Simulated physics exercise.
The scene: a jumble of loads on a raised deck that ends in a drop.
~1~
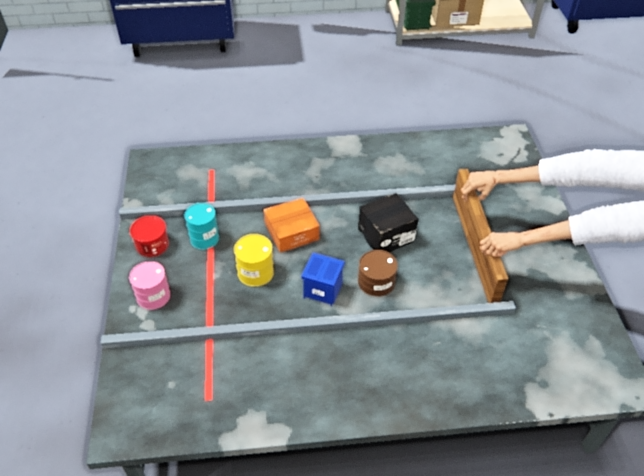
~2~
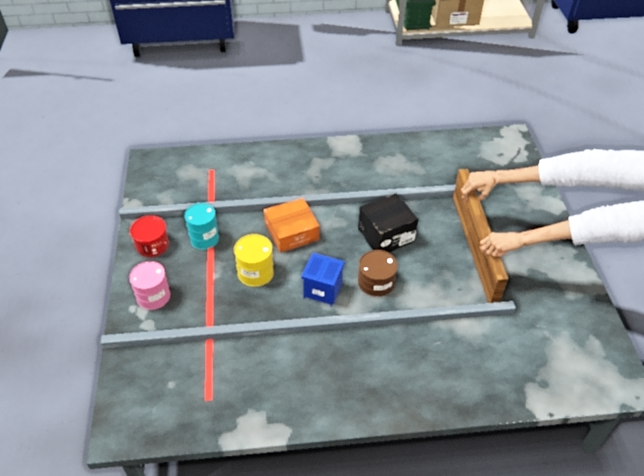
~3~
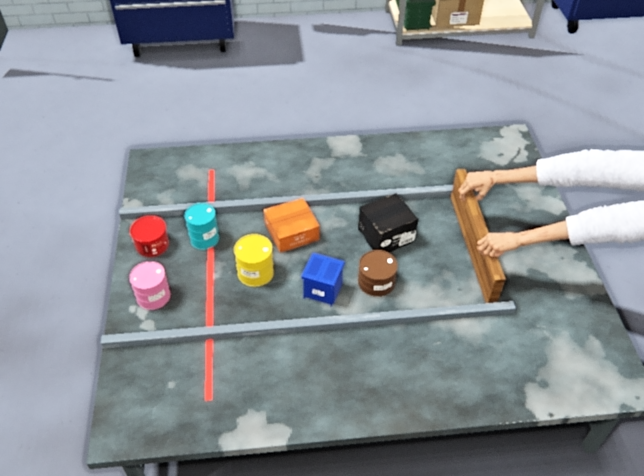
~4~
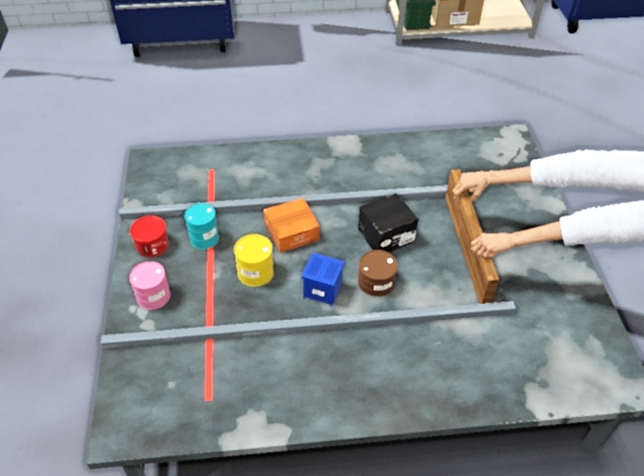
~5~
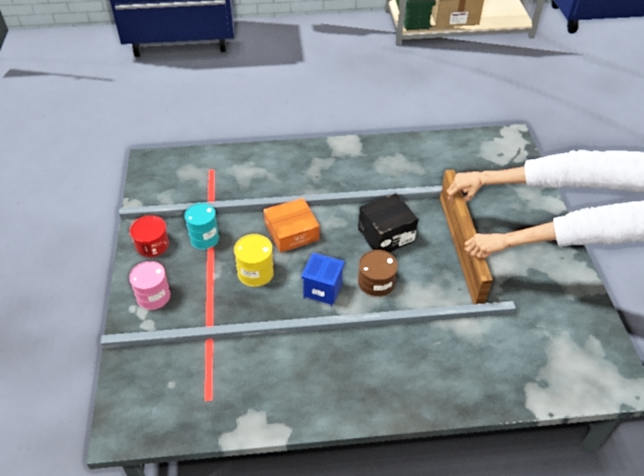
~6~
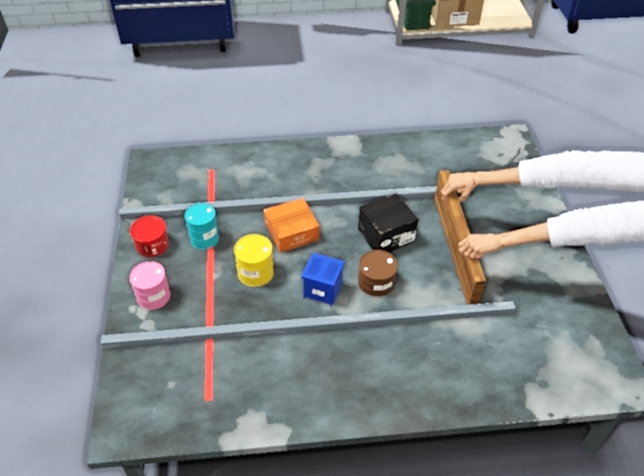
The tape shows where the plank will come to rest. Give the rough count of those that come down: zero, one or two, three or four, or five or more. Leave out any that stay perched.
Here the number that fall off is one or two.
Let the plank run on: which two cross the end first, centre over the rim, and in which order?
They are the red pail, then the turquoise canister.
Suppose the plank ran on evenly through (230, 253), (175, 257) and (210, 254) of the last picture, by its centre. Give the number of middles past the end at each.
The counts: 1, 4 and 2.
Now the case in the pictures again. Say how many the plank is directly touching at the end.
It touches 2.
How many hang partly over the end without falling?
The number is 0.
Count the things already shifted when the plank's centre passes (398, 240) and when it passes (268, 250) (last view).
First 1, then 7.
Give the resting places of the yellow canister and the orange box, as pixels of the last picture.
The yellow canister stops around (164, 263); the orange box around (144, 231).
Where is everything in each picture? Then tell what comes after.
The first picture shows red pail (150, 237); pink canister (150, 286); turquoise canister (202, 226); plank (478, 234); tape (210, 268).
The second picture shows pink canister (150, 286); black parcel (387, 224).
The third picture shows turquoise canister (202, 226); yellow canister (255, 261).
The fourth picture shows red pail (150, 237); plank (470, 235).
The fifth picture shows pink canister (150, 286); blue tote (323, 280).
The sixth picture shows red pail (150, 237); pink canister (150, 286); turquoise canister (202, 226); plank (458, 236); tape (210, 268).
Early on, none off yet; red pail at rest near (150, 237); pink canister at rest near (150, 286); turquoise canister at rest near (202, 226).
Finally, the number that fall off is one or two; lost, turquoise canister and red pail.
